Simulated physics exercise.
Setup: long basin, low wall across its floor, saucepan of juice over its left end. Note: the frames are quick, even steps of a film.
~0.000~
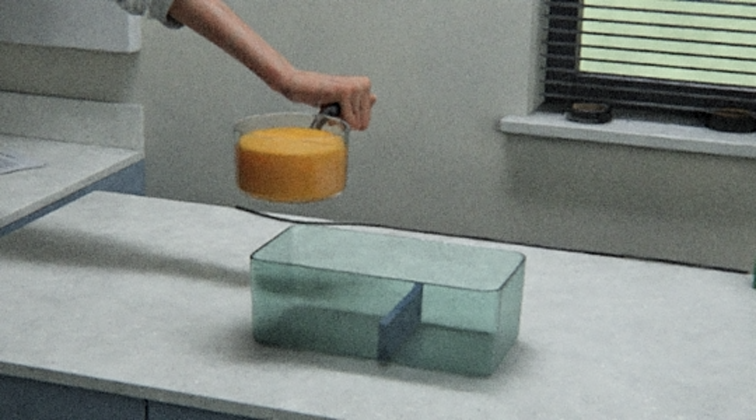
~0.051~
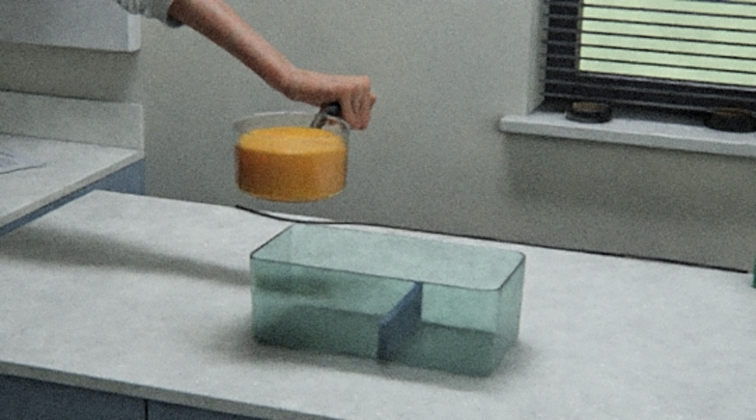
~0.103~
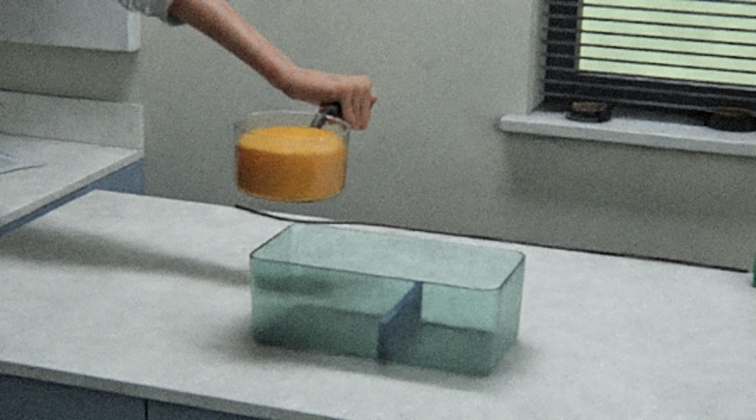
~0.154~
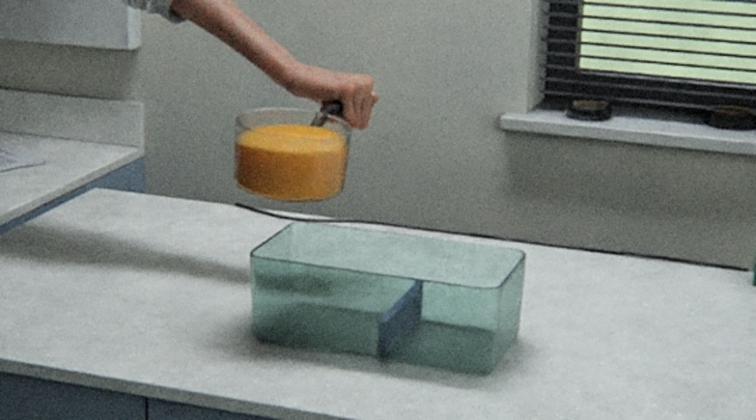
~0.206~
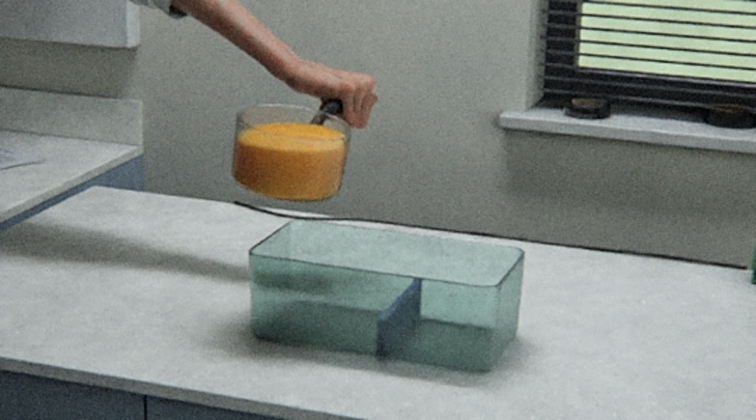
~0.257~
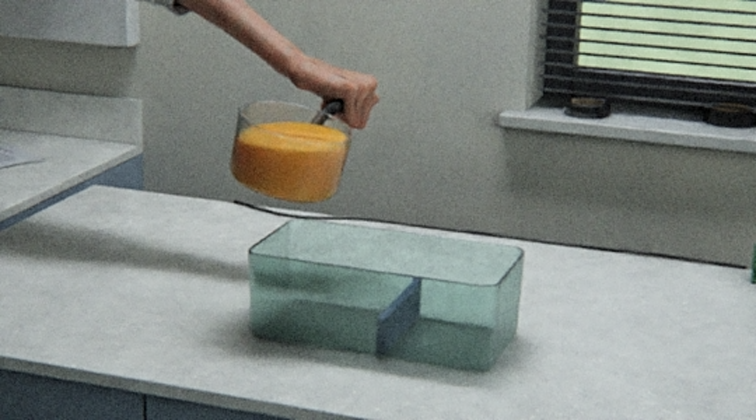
On a pale countertop near a window with dark blinds, a hand holds a clear saucepan of orange juice above the left end of a long, greenish see-through basin with a low blue wall across its floor. The saucepan starts level, then the hand slowly tilts it slightly to the right.
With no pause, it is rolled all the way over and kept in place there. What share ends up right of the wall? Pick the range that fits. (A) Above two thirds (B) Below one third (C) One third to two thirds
B, below one third.
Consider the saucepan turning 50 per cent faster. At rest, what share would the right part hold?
About 15 per cent.
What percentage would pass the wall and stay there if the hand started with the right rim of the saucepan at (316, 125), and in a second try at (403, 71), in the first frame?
The first start yields 5 per cent, the second 90 per cent.
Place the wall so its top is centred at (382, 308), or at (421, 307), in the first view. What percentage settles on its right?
The first one comes to 55 percent, while the second comes to 5 percent.
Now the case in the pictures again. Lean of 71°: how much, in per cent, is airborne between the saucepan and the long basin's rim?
Estimated: 25 per cent or thereabouts.
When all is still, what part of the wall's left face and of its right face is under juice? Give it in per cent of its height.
About 60 left, about 20 right.
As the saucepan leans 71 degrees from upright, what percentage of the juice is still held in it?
I'd put it near 60 %.
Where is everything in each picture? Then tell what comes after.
It leans 0°; its right rim is at (345, 133); the juice meets the walls at (243, 134) and (345, 145); the long basin's rim runs from (271, 242) to (513, 274); the wall's top is at (402, 305), in the first frame.
It leans 1°; its right rim is at (345, 133); the juice meets the walls at (243, 134) and (344, 145), in the second frame.
It leans 2°; its right rim is at (345, 134); the juice meets the walls at (243, 133) and (345, 145), in the third frame.
It leans 5°; its right rim is at (347, 135); the juice meets the walls at (245, 131) and (346, 144), in the fourth frame.
It leans 8°; its right rim is at (347, 137); the juice meets the walls at (244, 130) and (346, 143), in the fifth frame.
It leans 13°; its right rim is at (348, 141); the juice meets the walls at (244, 129) and (347, 143), in the sixth frame.
A moment on, the saucepan is tipped part way and 59 per cent is still to pour, 11 is left of the wall and 4 right of it.
Next, the saucepan is tipped right over and 9 per cent is still to pour, 62 is left of the wall and 22 right of it.
Then the saucepan is tipped right over and 0 per cent is still to pour, 76 is left of the wall and 23 right of it.
Later the saucepan is tipped right over and 0 per cent is still to pour, 76 is left of the wall and 23 right of it.
Finally, 76 per cent lies left of the wall, 23 right of it and 1 outside.
